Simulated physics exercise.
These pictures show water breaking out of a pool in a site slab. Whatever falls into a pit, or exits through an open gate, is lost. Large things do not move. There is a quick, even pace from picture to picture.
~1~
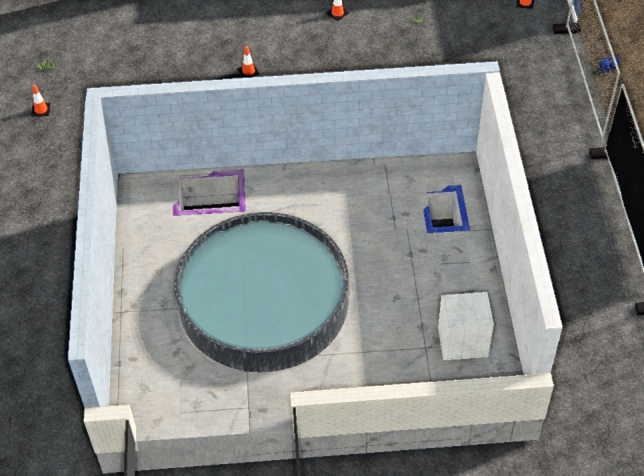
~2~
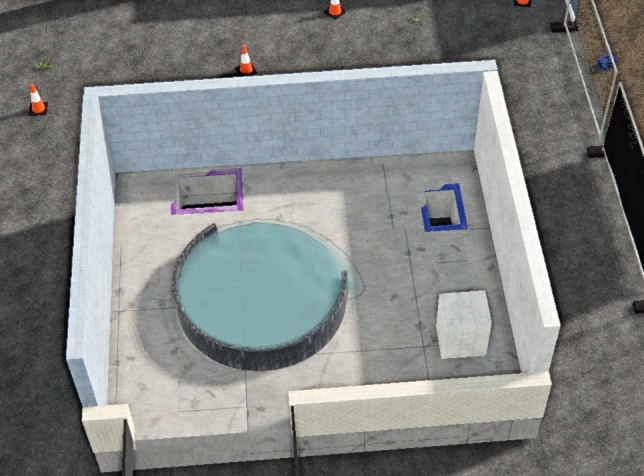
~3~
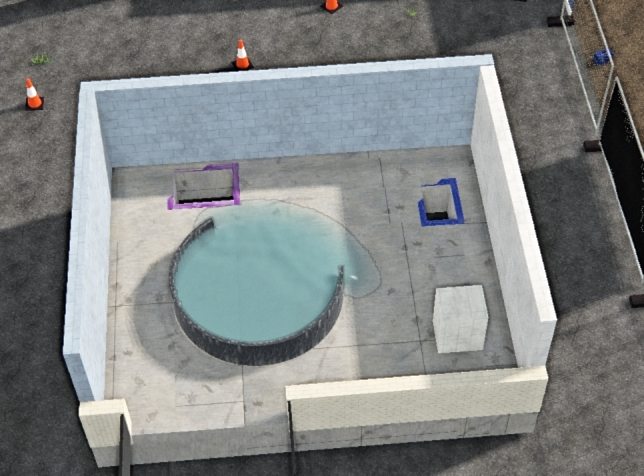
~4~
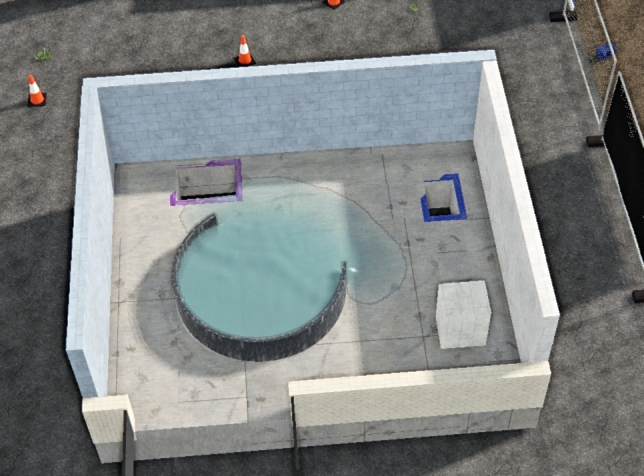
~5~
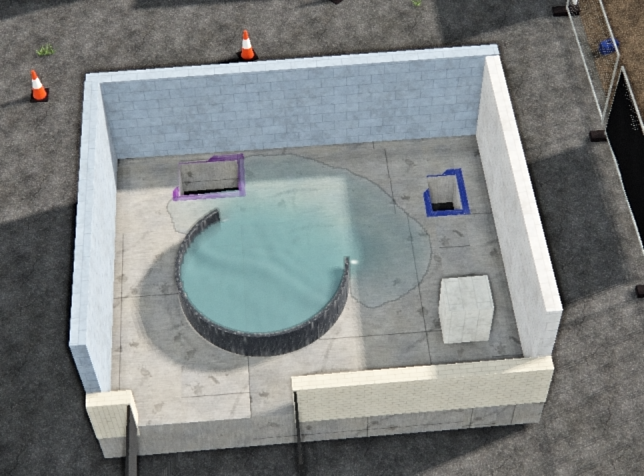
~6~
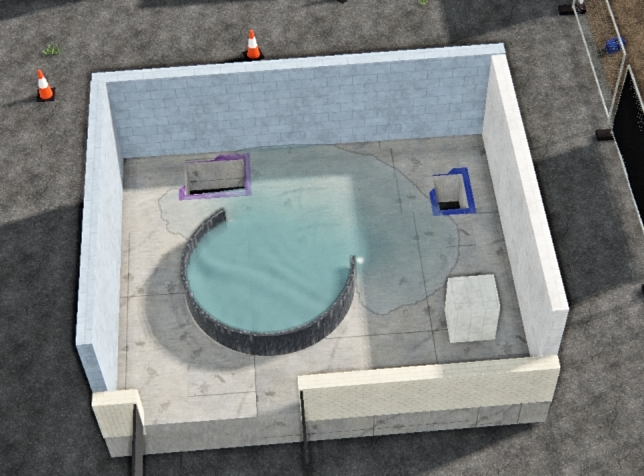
In a walled concrete yard, water pours from a round pool's far side and spreads.
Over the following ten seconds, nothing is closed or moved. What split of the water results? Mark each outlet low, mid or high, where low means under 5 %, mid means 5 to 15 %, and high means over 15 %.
Marks - gate: Low, blue pit: High, purple pit: High.
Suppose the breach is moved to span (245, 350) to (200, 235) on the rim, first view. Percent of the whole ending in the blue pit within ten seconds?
Blue: 0 %.
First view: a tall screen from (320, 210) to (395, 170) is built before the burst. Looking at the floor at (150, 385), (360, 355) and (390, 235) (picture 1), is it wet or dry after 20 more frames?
Taken in turn, the three points are unsoaked, unsoaked and soaked.
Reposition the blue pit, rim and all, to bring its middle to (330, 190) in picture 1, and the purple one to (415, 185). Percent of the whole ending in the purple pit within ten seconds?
Note: Purple pit, 30 percent.
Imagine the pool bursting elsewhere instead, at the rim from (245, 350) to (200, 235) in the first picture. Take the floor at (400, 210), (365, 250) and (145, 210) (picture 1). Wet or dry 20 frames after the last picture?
In the order asked: Out of reach, out of reach, sodden.
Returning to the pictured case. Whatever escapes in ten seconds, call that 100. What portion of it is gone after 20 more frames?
Close to 40 %.
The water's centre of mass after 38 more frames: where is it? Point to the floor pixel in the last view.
The water's middle lies around (362, 249).
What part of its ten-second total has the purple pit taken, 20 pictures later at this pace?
I'd put it at 60 percent.
A moment on, water covers 40 % of the floor; the gate 0 %, the blue pit 2 %, the purple pit 4 %.
Next, water covers 45 % of the floor; the gate 0 %, the blue pit 4 %, the purple pit 7 %.
Then, water covers 50 % of the floor; the gate 0 %, the blue pit 14 %, the purple pit 11 %.
Later, water covers 65 % of the floor; the gate 0 %, the blue pit 31 %, the purple pit 17 %.
In the end, water covers 80 % of the floor; the gate 2 %, the blue pit 40 %, the purple pit 19 %.
